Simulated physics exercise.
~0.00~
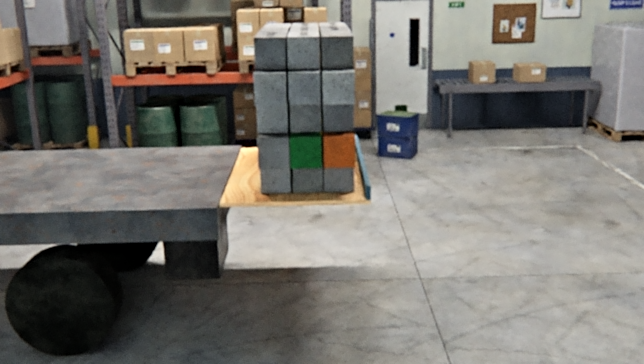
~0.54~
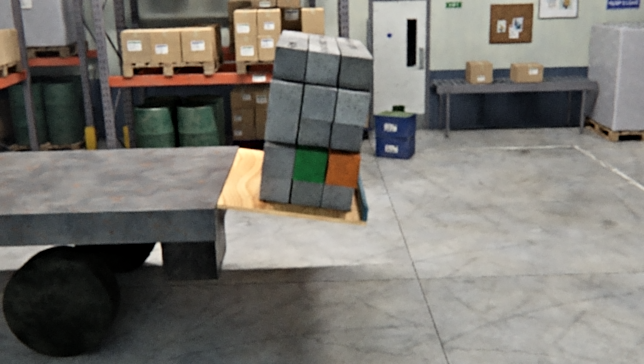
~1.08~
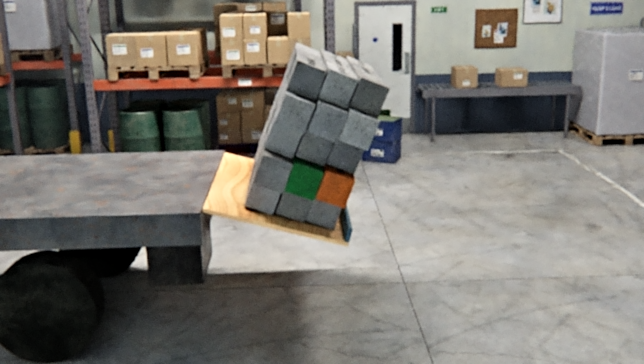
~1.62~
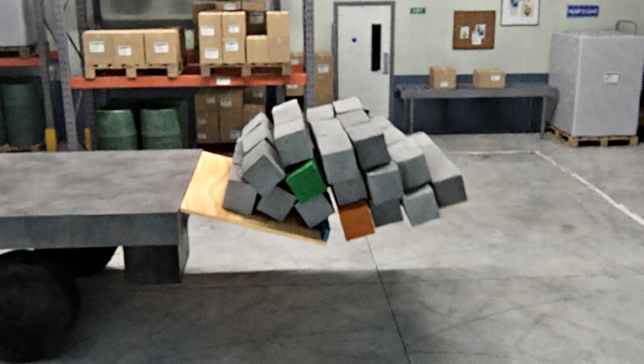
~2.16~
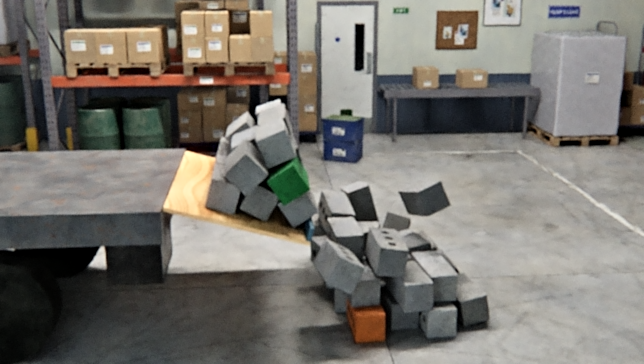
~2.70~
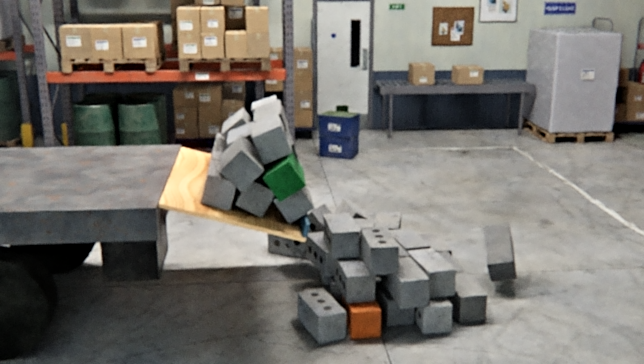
At the start, a neat stack of grey concrete blocks, with one green and one orange block low on the near side, stands on a wooden flap at the back of a flat-bed in a warehouse. The flap dips to the right and the stack leans with it. As the slope steepens, the blocks tip, separate and spill over the lower edge. The orange block drops to the floor among a heap of grey ones, while one block tumbles farther right. At the end, the flap stays tilted, holding the green block and several grey ones, with the orange block on the floor.
